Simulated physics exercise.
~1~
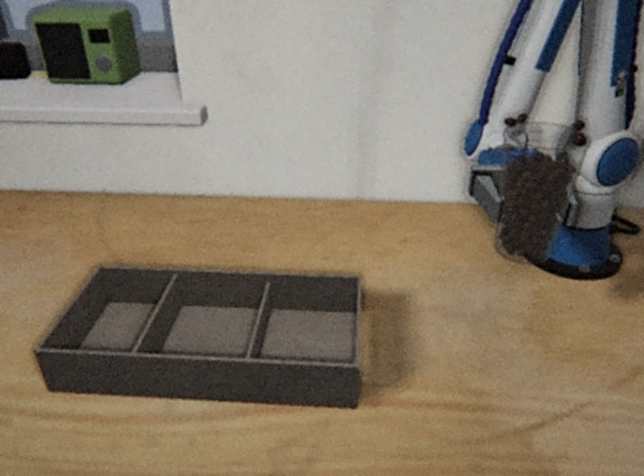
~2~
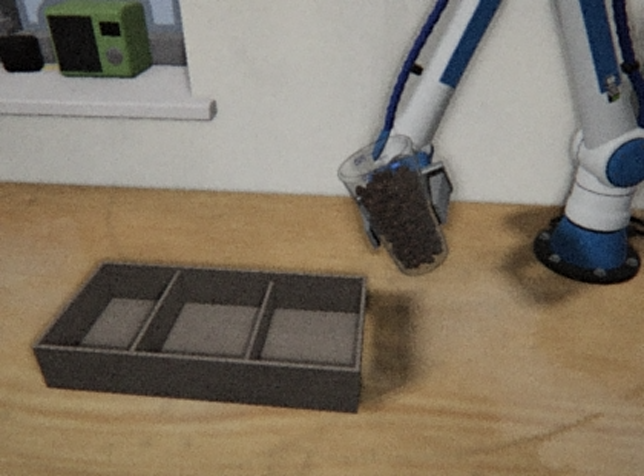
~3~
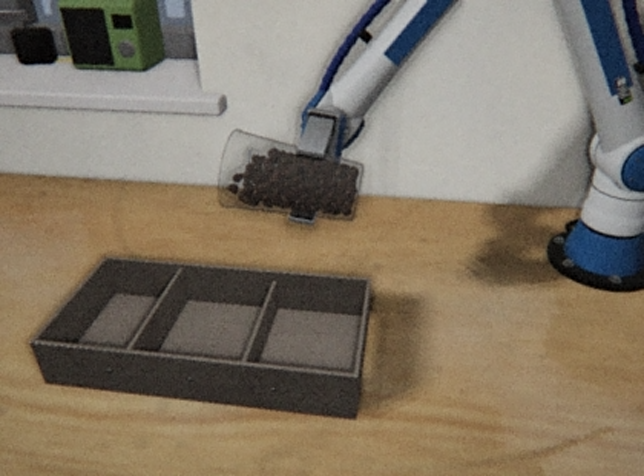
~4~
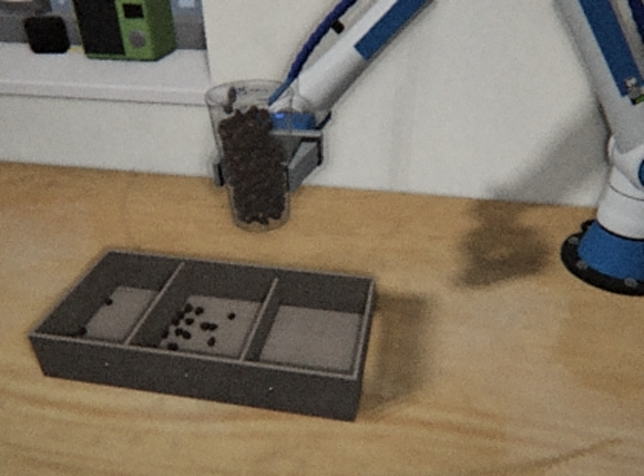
Robot arm carrying a clear cup of dark beans left, tipping a few into a divided grey box, then righting it.
